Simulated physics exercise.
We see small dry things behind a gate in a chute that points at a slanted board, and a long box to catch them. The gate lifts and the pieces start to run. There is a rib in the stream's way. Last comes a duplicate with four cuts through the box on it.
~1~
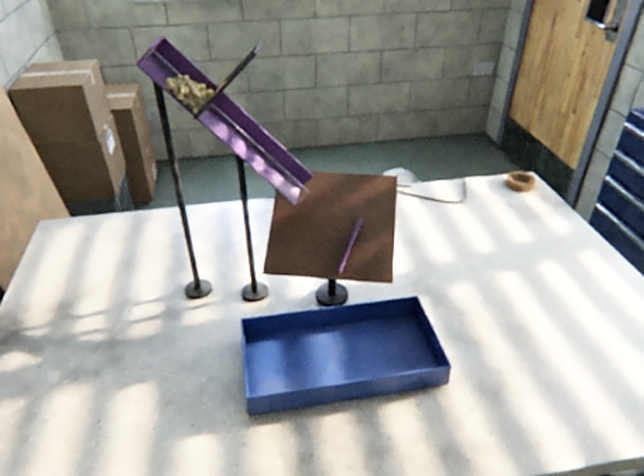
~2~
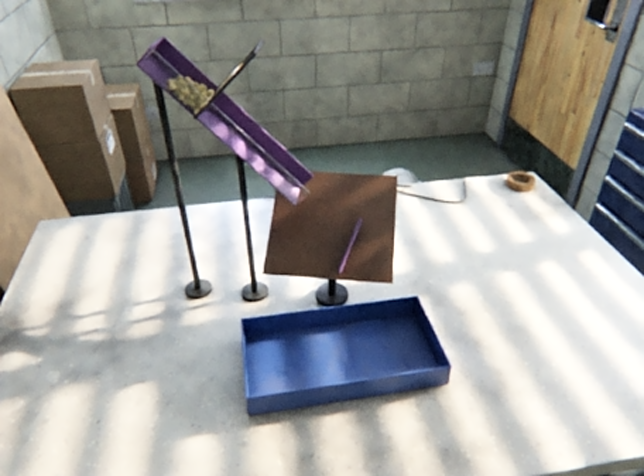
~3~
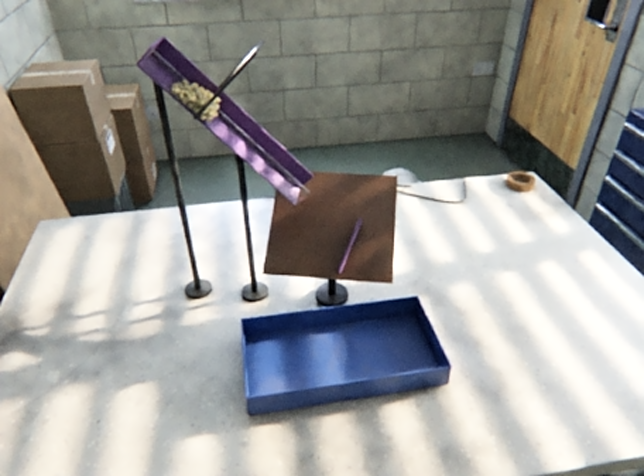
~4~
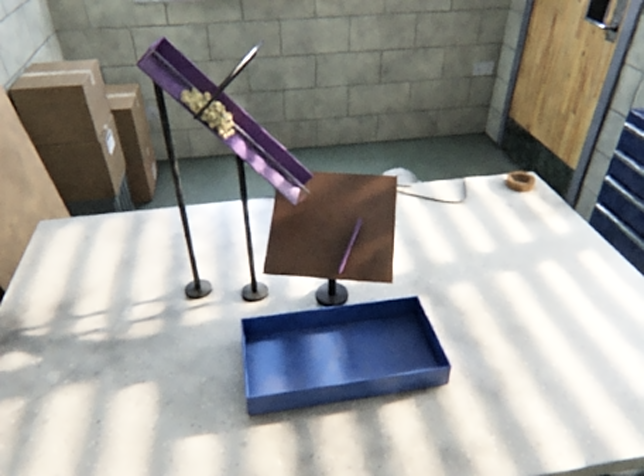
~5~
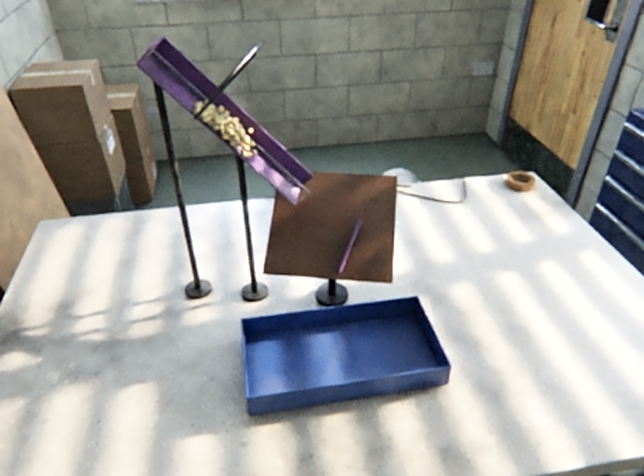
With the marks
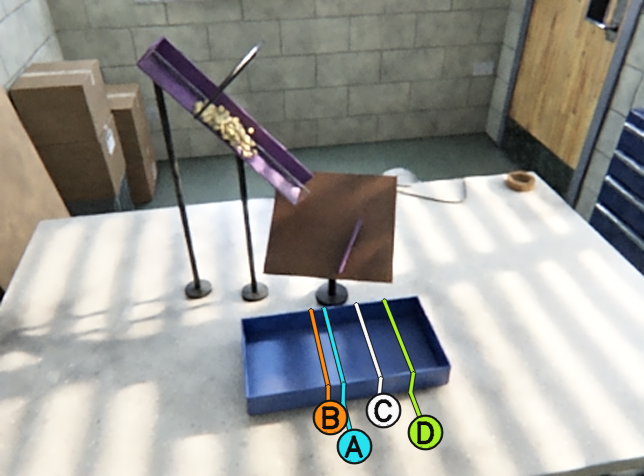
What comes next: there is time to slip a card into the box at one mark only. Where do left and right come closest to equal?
It is B.
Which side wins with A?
More lands on the left.
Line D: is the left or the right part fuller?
Left.
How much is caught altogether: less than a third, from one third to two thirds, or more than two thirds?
It is more than two thirds.
On the marked copy, line A crosses the front rim at (343, 383); line B crosses the front rim at (327, 385); line C crosses the front rim at (380, 377); line D crosses the front rim at (413, 372).
With A, of what is caught, the bulk on the left of the divider, a small share on the right.
With B, of what is caught, close to half on the left of the divider, close to half on the right.
With C, of what is caught, all but a few on the left of the divider, a small share on the right.
With D, of what is caught, all but a few on the left of the divider, a small share on the right.
